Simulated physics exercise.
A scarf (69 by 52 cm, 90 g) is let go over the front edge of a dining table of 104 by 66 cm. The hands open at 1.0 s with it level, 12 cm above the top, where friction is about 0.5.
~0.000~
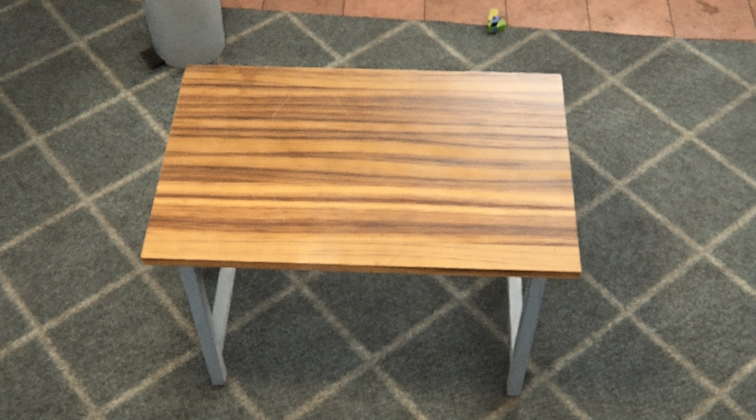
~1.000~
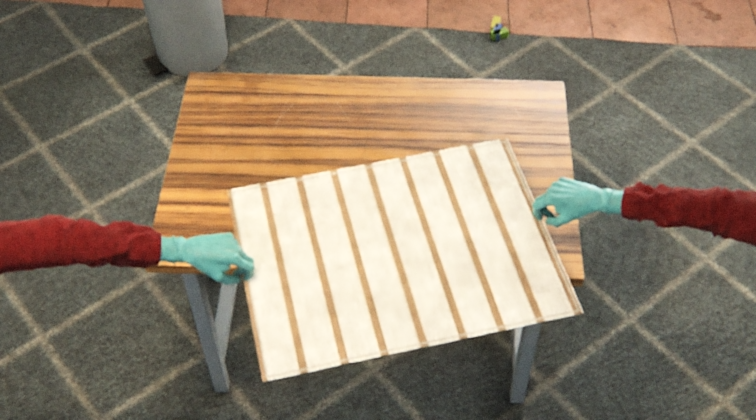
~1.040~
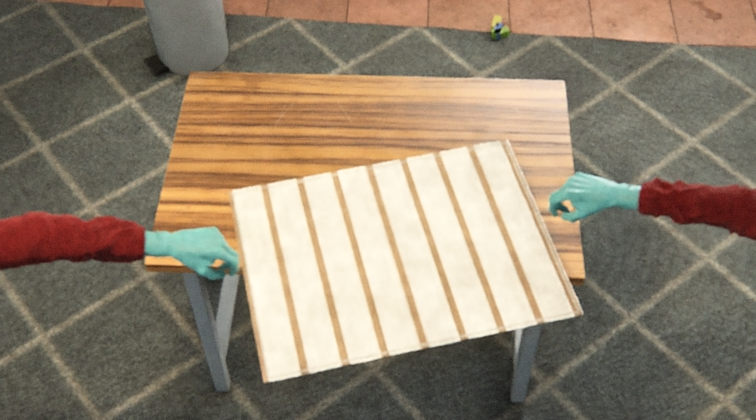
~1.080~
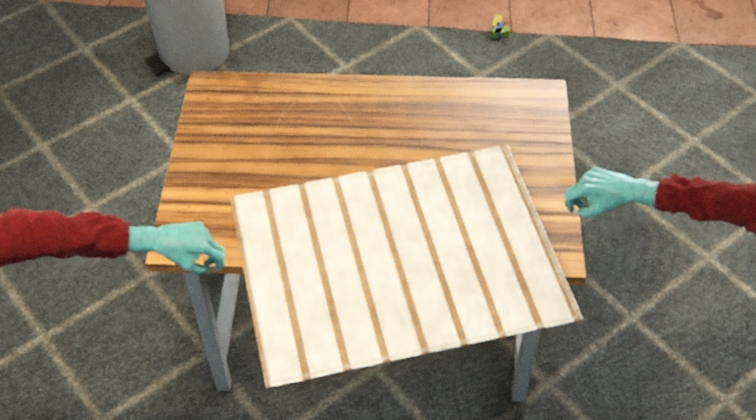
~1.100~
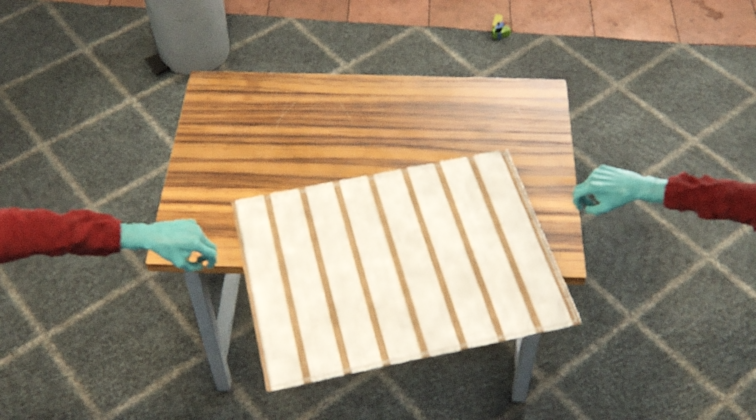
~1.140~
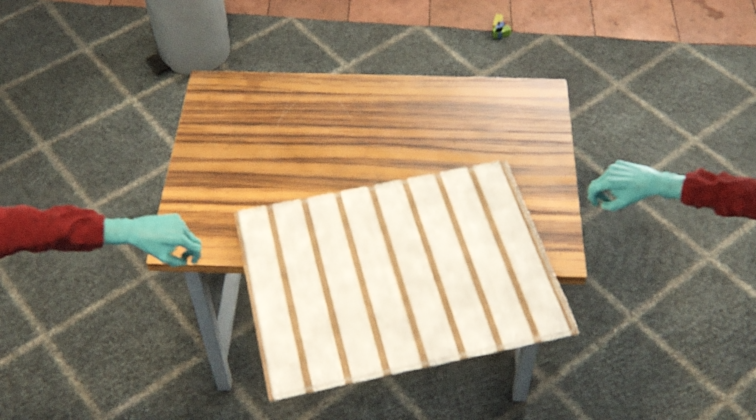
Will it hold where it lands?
Outcome: The scarf falls off.
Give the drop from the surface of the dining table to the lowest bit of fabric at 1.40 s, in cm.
Some 40 cm.
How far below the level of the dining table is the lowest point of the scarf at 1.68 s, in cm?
Some 46 cm.
After 1.4 s, 35 % of the scarf is still over the top.
After 1.7 s, 10 % of the scarf is still over the top.
After 1.9 s, 0 % of the scarf is still over the top.
After 2.2 s, 0 % of the scarf is still over the top.
After 4.4 s, 0 % of the scarf is still over the top.
